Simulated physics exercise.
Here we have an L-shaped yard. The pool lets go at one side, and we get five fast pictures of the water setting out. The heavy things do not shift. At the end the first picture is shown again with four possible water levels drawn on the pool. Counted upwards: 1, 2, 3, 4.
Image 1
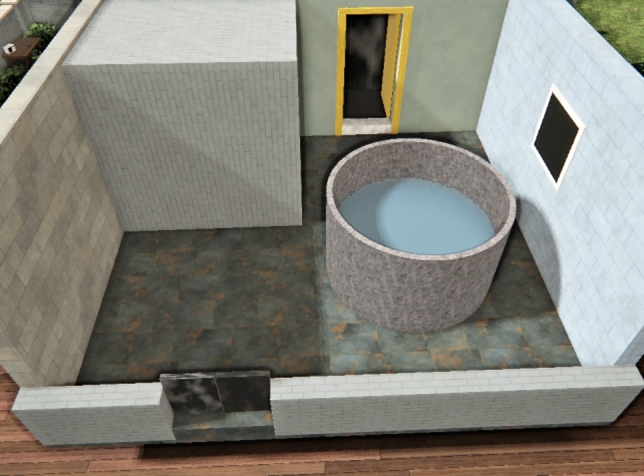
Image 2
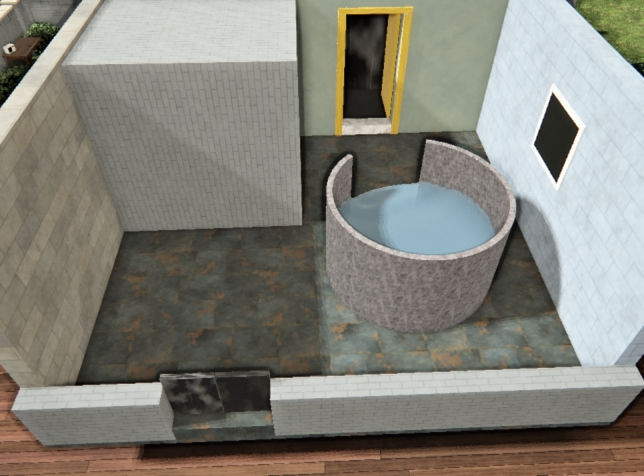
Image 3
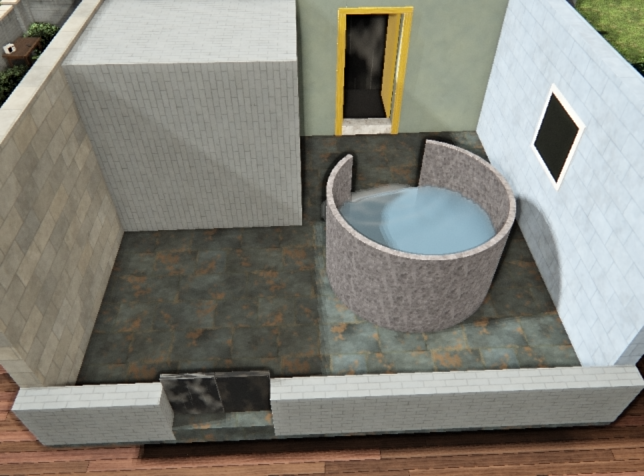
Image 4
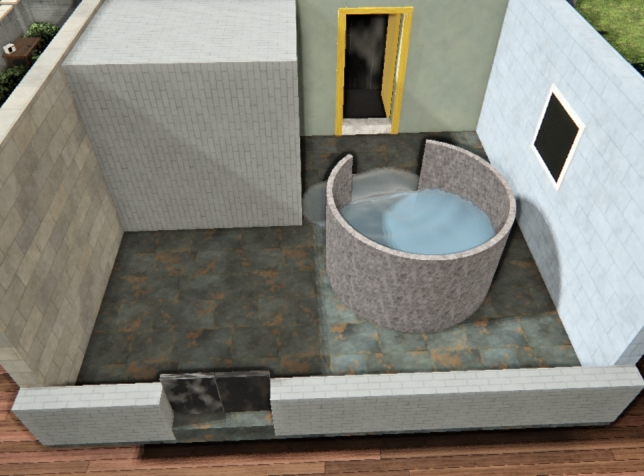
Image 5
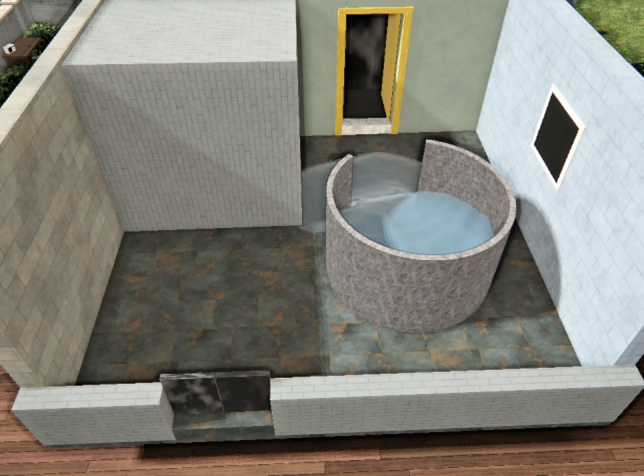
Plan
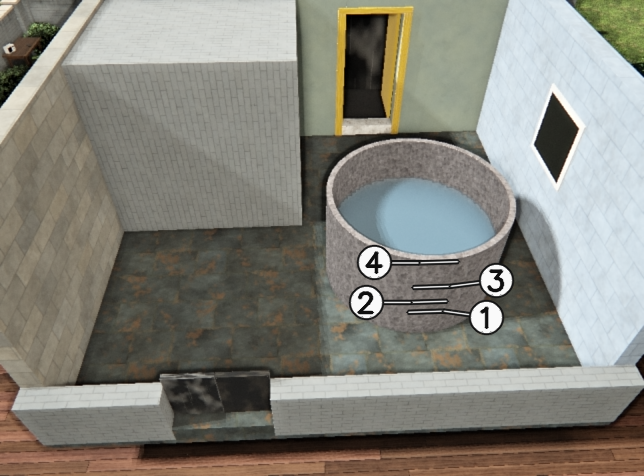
In an L-shaped walled yard with a yellow doorway, a round stone pool sat full of still water until a gap opened in its back wall, and water poured out across the dark floor behind it.
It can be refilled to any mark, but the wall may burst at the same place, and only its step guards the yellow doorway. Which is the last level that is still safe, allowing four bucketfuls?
Take 1.
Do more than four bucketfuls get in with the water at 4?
Yes, it does.
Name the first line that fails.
2.
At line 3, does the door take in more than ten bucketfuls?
Yes, it does.
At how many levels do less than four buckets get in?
One.
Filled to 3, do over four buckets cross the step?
Yes.
In white, 1 at (426, 311); 2 at (428, 301); 3 at (432, 286); 4 at (438, 262); from the bottom up 1, 2, 3, 4.
If 1 is chosen, a bucket or two gets in.
If 2 is chosen, about 9 bucketfuls get in.
If 3 is chosen, dozens of bucketfuls pour in.
If 4 is chosen, dozens of bucketfuls pour in.
